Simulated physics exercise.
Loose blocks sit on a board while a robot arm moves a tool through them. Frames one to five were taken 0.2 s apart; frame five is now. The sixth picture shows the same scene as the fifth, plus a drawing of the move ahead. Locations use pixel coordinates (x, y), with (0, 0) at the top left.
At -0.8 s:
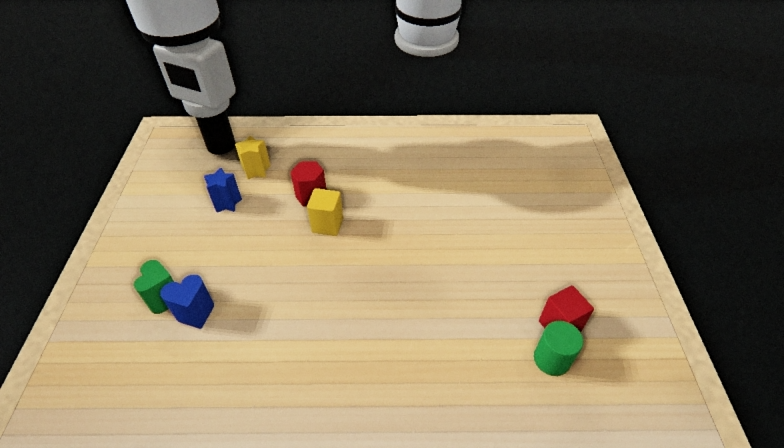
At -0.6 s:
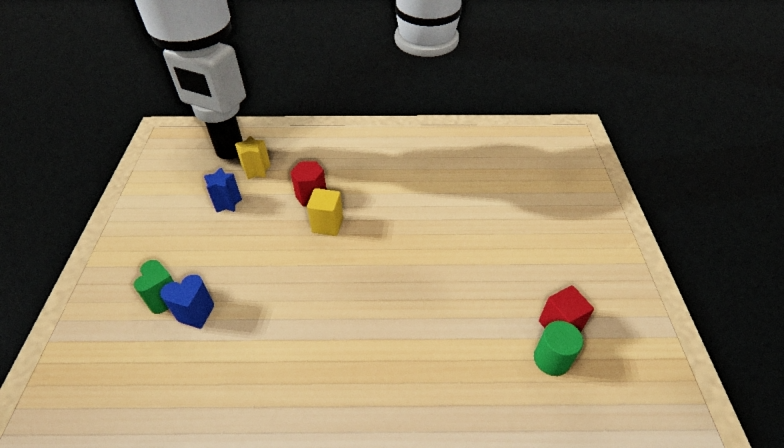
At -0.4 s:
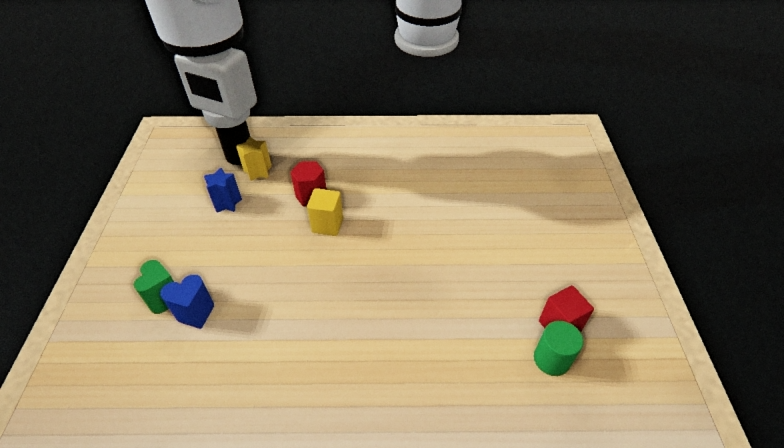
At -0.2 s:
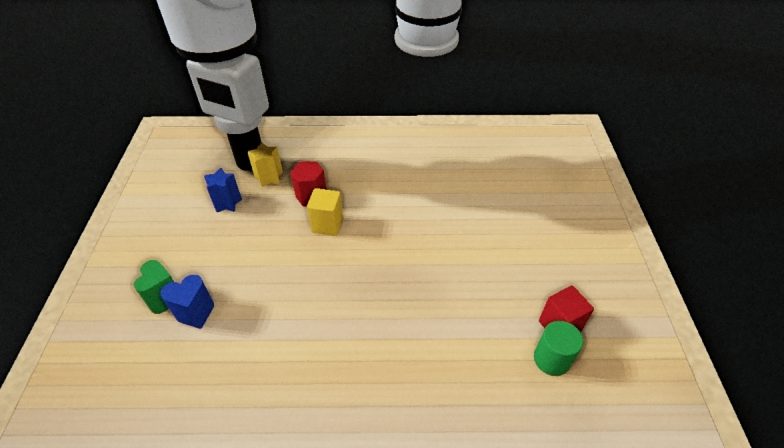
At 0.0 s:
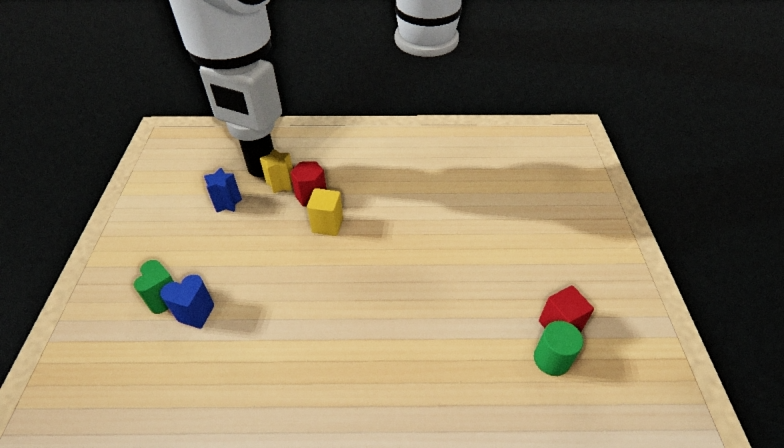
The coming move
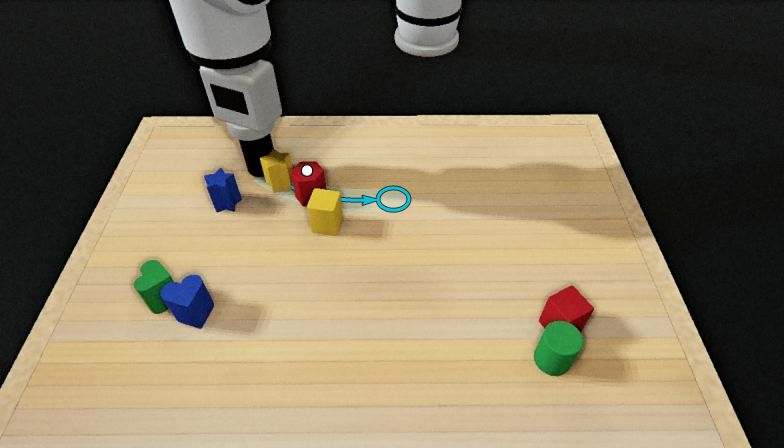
A white robot arm with a black tool reaches over the far left of a pale wooden board, seen from a raised, fixed view against black. Blue and yellow stars, a red block and a yellow block sit near it, with a green block and blue heart lower left and red and green blocks at right. The tool slides slightly rightward and nearer, nudging the yellow star toward the red block while the others stay still.
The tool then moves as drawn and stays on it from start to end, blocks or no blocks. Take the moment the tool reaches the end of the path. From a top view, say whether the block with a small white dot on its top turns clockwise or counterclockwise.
From above, the turn goes anticlockwise.
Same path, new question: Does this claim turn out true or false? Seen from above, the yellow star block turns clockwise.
The statement is true.
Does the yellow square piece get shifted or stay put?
The block you're asking about gets moved.
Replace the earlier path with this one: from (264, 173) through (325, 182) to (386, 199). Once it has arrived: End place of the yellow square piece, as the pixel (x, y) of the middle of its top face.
So, by the moment the path ends, you'll find the top centre of the yellow square piece at (332, 220).
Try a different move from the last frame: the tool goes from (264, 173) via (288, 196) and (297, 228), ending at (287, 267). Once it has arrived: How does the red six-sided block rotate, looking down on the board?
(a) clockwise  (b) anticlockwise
It's b.
Drawn move, from (264, 173) via (300, 190) and (345, 200), ending at (393, 199); the dot is on the red six-sided block.
On the path given first. One third of the way, tool (299, 186); yellow star block (310, 180), turned 15° clockwise; red six-sided block (338, 182), turned 50° anticlockwise; yellow square piece (325, 202).
Two thirds of the way, tool (345, 195); yellow star block (353, 192), turned 25° clockwise; red six-sided block (381, 198), turned 40° anticlockwise; yellow square piece (337, 212), turned 70° clockwise.
At the end, tool (393, 194); blue star block still; yellow star block (362, 194), turned 65° clockwise; red six-sided block (390, 205), turned 55° anticlockwise; yellow square piece (337, 212), turned 70° clockwise.
